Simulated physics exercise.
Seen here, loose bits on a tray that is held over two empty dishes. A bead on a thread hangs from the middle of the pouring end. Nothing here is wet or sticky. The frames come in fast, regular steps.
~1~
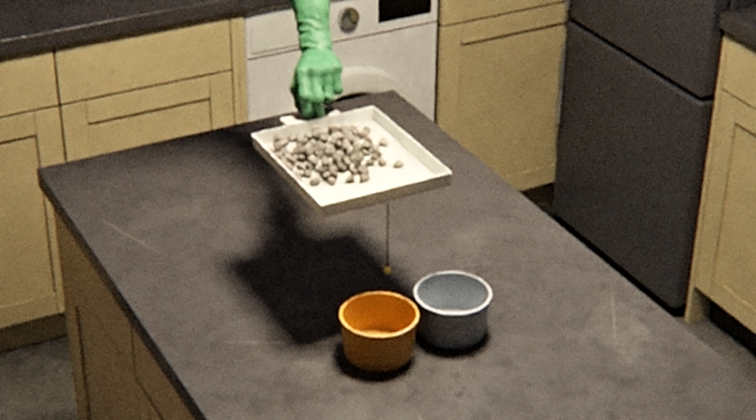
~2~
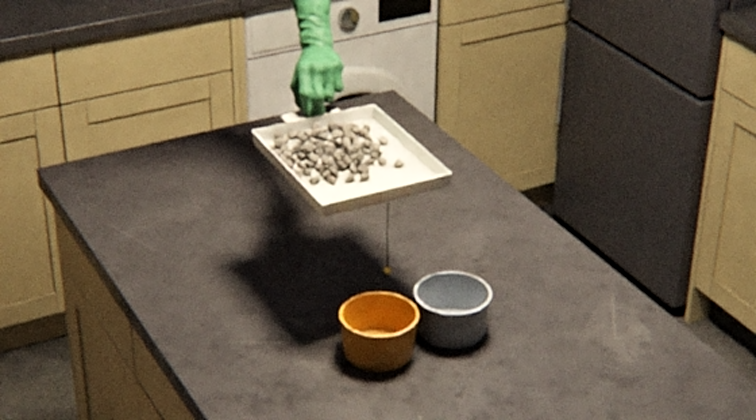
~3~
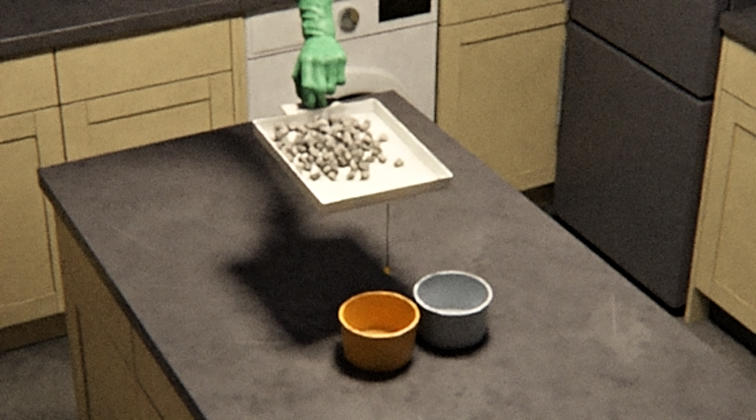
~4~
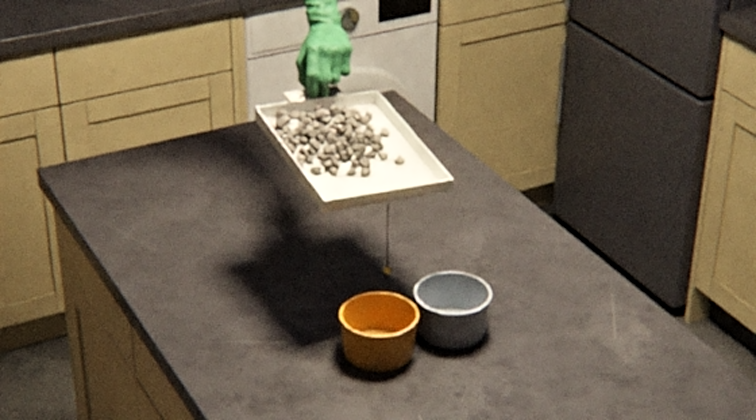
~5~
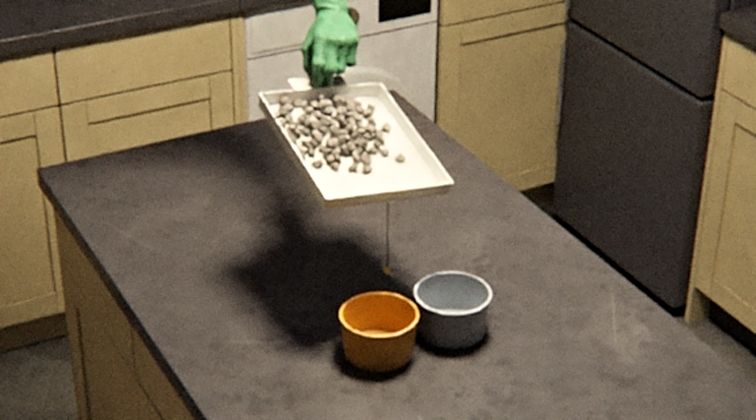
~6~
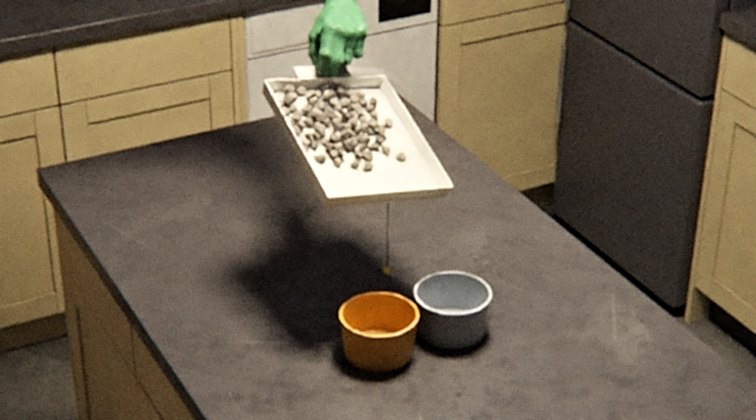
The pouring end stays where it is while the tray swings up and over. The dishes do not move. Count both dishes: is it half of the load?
The two hold less than half of the load.
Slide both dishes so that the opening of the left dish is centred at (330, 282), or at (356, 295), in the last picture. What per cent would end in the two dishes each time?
In turn 20 and 60 in a hundred.
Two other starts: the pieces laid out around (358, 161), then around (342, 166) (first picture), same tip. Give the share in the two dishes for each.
Near 40 % and 40 %.
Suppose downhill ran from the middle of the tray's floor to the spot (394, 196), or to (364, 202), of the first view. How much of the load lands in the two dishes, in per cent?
The first gives 80 %, the second 50 %.
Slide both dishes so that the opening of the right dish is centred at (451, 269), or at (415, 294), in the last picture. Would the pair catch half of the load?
First most of it, then under half.
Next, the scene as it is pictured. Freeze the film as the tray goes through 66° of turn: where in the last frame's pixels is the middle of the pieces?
Near (421, 173).
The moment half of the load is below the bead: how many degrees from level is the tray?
At some 90 degrees.
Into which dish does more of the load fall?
It is the right-hand dish.
Soon after the last picture, tray tipped steeply; nearly all on the tray; a small part in the air.
A little later, tray tipped past a quarter turn; about a quarter on the tray; about a quarter in the right dish; about a third outside both; a small part in the air.
Later still, tray tipped past a quarter turn; about a third in the right dish; about two thirds outside both.
By the end, tray tipped past a quarter turn; none in the left dish; about a third in the right dish; about two thirds outside both.
